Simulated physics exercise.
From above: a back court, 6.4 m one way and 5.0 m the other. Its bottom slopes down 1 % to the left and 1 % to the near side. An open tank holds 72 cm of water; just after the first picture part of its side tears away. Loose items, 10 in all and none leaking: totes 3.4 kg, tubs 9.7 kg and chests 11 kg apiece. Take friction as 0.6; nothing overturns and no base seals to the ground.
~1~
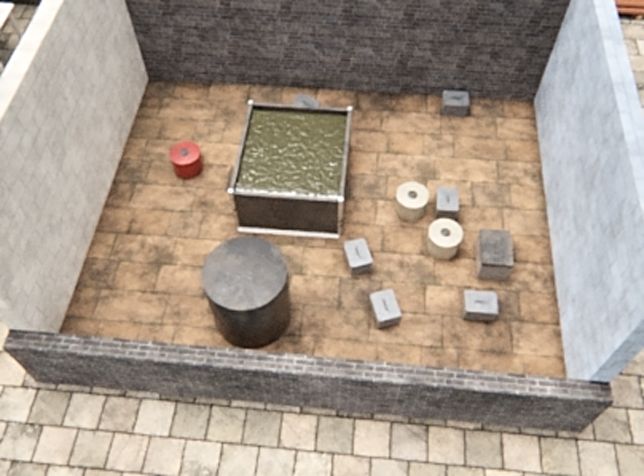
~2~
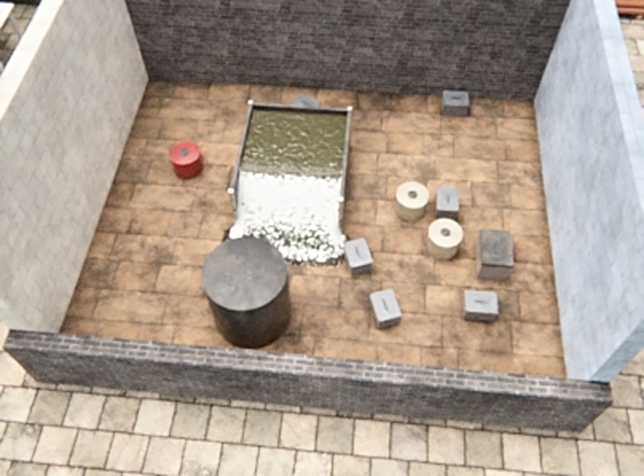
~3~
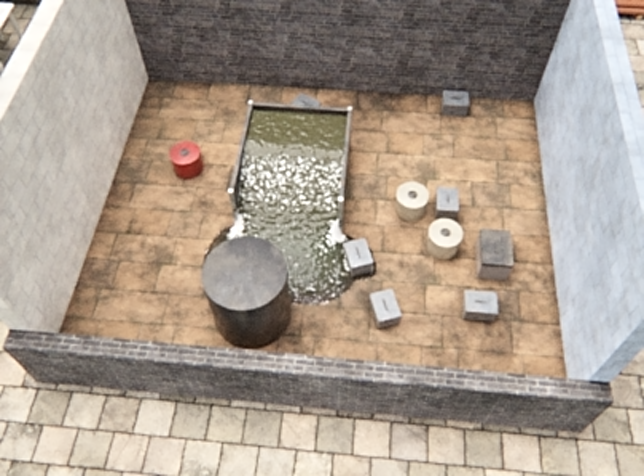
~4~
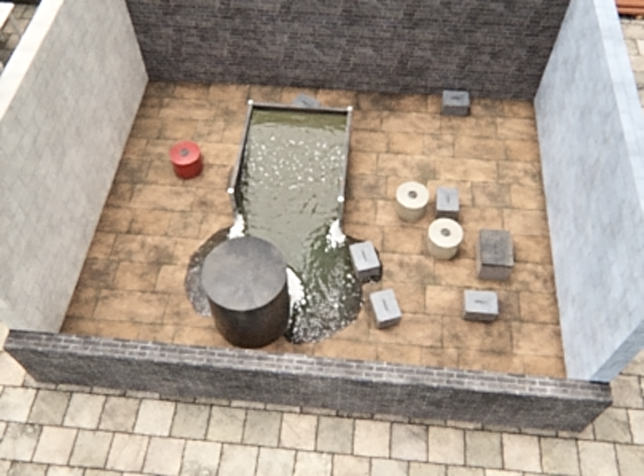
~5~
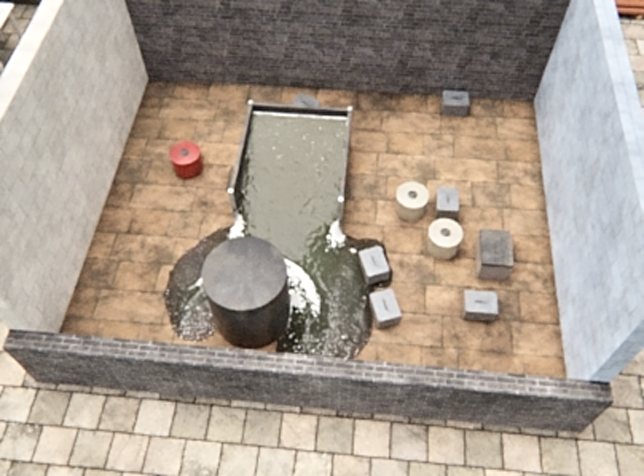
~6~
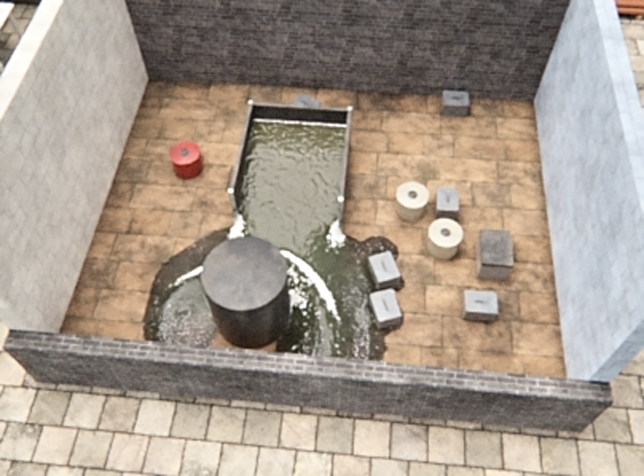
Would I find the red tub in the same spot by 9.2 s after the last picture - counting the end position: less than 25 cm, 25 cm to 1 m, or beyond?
The red tub moves a short way.
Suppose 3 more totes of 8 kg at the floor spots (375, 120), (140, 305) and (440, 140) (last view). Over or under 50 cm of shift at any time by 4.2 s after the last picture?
In that order: Under, past it, less.
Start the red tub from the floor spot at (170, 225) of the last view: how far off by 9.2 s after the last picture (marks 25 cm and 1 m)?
It moves a short way.
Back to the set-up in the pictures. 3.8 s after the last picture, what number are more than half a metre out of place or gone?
4 of them.
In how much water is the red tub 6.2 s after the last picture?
Roughly 3 cm.
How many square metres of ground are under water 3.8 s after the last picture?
Some 25 m2.
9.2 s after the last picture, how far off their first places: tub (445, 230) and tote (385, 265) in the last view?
In that order: 20 cm, 140 cm.
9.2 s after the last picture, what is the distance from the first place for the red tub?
Roughly 50 cm.
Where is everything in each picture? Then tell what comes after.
The first frame shows the red tub at (185, 152), on the bottom; 2.2 m2 under water; 0 of 10 have shifted.
The second frame shows the red tub at (185, 152), on the bottom; water covers 3.1 m2; 0 of 10 have shifted.
The third frame shows the red tub at (185, 152), on the bottom; 4.1 m2 under water; 0 of 10 have shifted.
The fourth frame shows the red tub at (185, 152), on the bottom; water covers 5.0 m2; 1 of 10 have shifted.
The fifth frame shows the red tub at (185, 152), on the bottom; water covers 6.1 m2; 1 of 10 have shifted.
The sixth frame shows the red tub at (185, 152) rests on the ground; water covers 7.1 m2; 1 of 10 have shifted.
Then, 1.2 s after the last picture the red tub is near (185, 152), 0.0 m from its start, aground; 1 afloat.
Then, 3.8 s after the last picture the red tub is near (191, 148), 0.1 m from its start, aground; 3 afloat.
Then, 6.2 s after the last picture the red tub is near (194, 145), 0.2 m from its start, aground; 5 afloat.
Then, 9.2 s after the last picture the red tub is near (217, 160), 0.5 m from its start, afloat; 7 afloat.
